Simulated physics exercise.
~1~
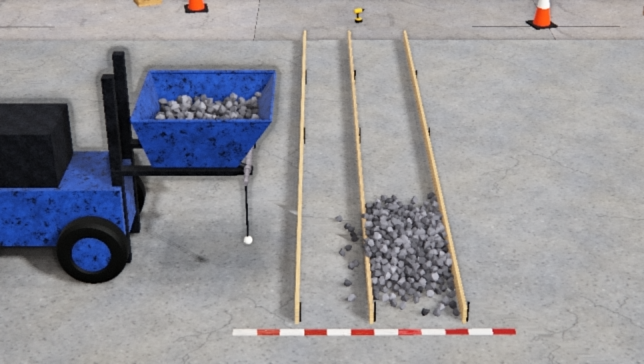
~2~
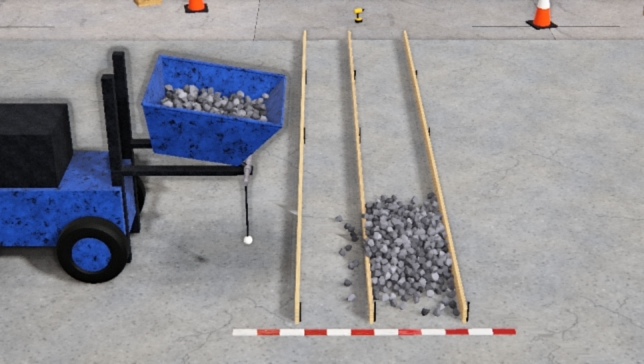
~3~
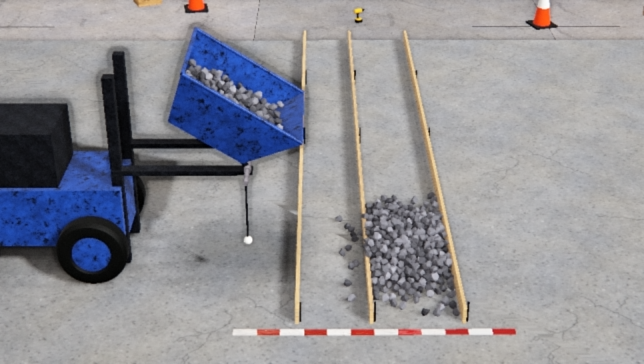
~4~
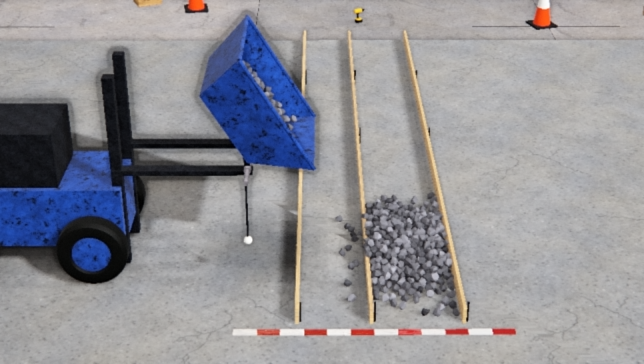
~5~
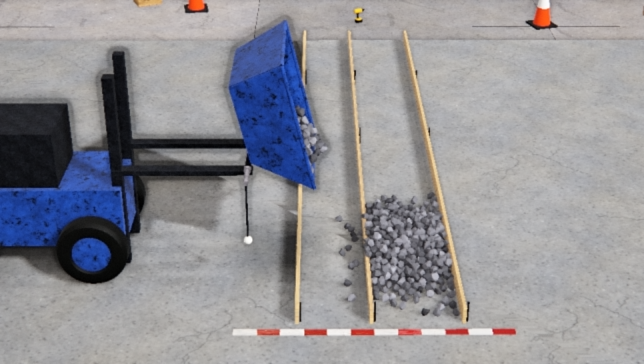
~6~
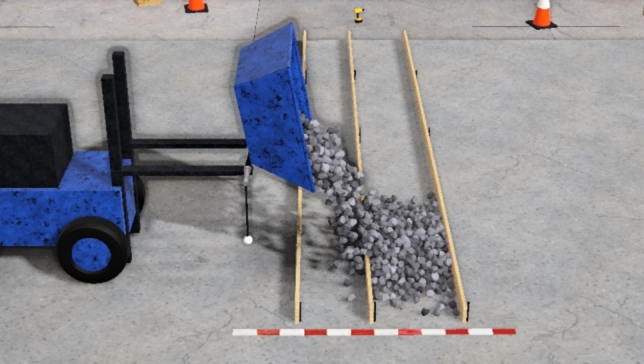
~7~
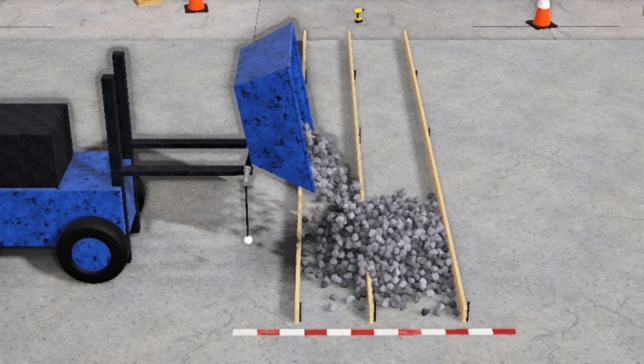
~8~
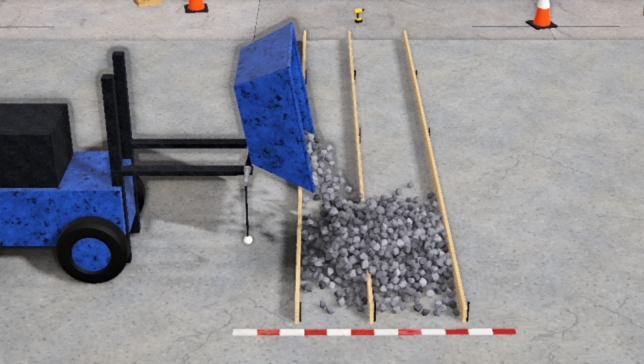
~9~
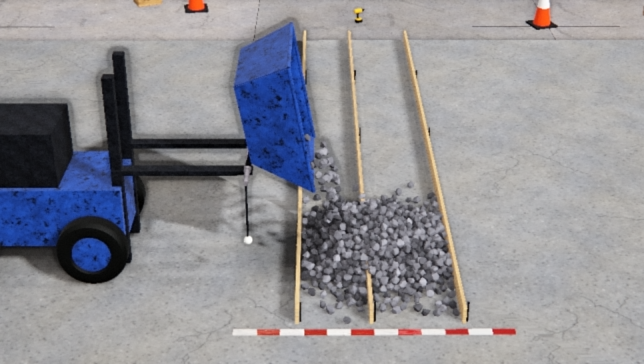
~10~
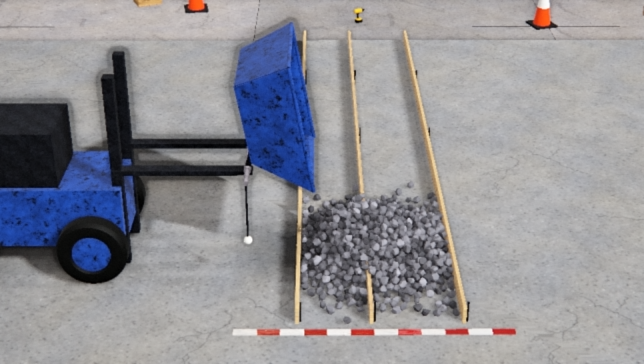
To begin with, a blue fork truck at left holds a raised skip of grey crushed rock, while an earlier load lies loose in the far bay between wooden planks. The skip tips clockwise to the right, slowly at first, then more steeply, until the stones gather at its lower lip. Rock then pours out in a stream, landing mostly in the near bay and heaping against the older pile. As the skip stays steeply tilted, the stream thins and stops. Finally the skip looks empty, and one broad heap spreads across both bays, partly burying the middle plank.
